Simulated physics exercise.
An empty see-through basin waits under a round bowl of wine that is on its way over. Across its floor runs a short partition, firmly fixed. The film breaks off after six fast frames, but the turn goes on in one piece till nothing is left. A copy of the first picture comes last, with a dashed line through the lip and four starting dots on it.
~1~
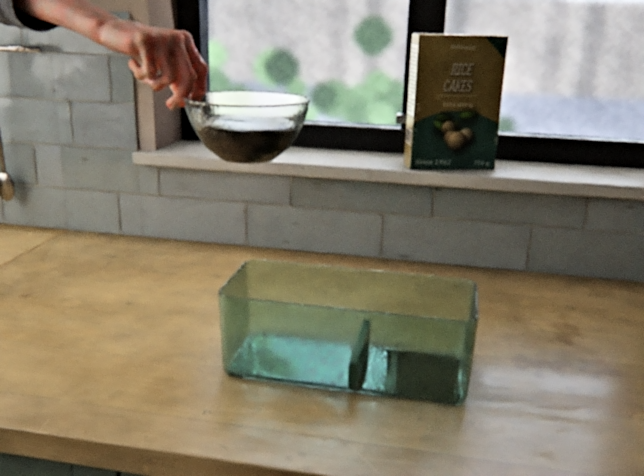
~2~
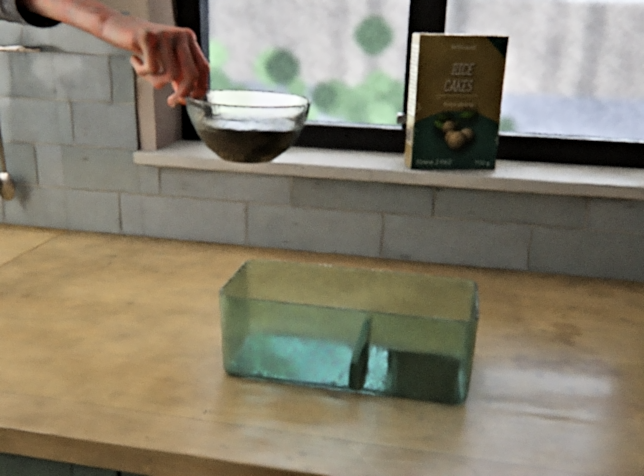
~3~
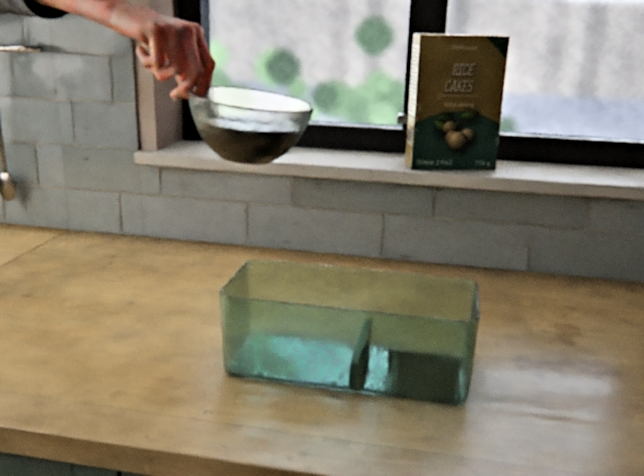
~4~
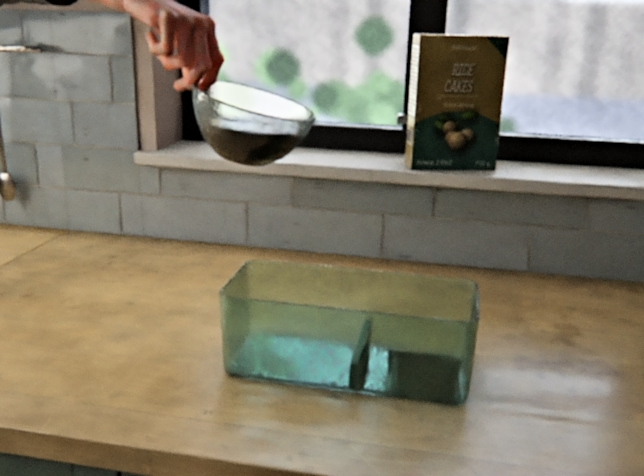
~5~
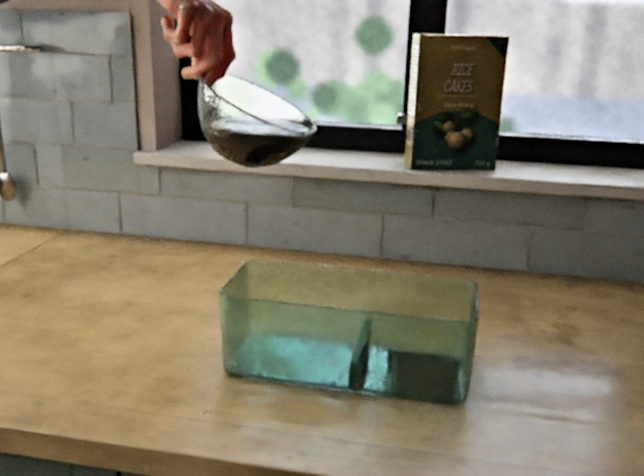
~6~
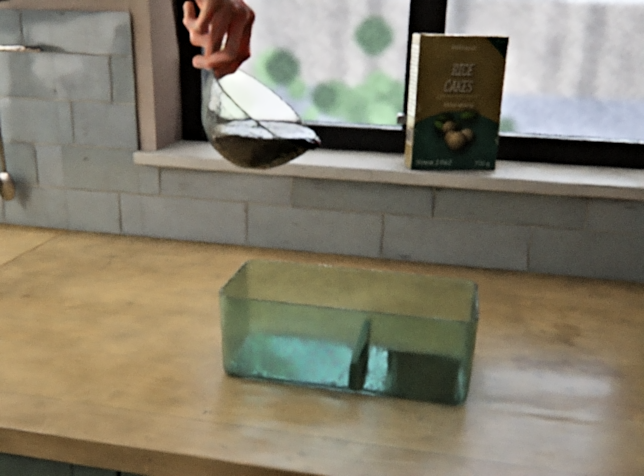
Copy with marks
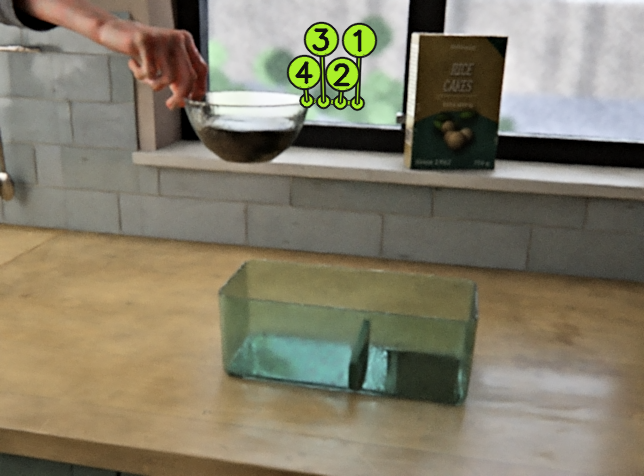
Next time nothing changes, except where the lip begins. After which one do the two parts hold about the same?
3.
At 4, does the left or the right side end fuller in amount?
More ends on the left.
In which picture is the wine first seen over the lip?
Picture 6.
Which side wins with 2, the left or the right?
The right side.
On the marked copy, 1 at (357, 103); 2 at (340, 102); 3 at (323, 101); 4 at (306, 100).
If 1 is chosen, about 13 % ends left of the wall and 86 % right of it.
If 2 is chosen, about 26 % ends left of the wall and 72 % right of it.
If 3 is chosen, about 48 % ends left of the wall and 50 % right of it.
If 4 is chosen, about 80 % ends left of the wall and 18 % right of it; 3 % is lost outside.
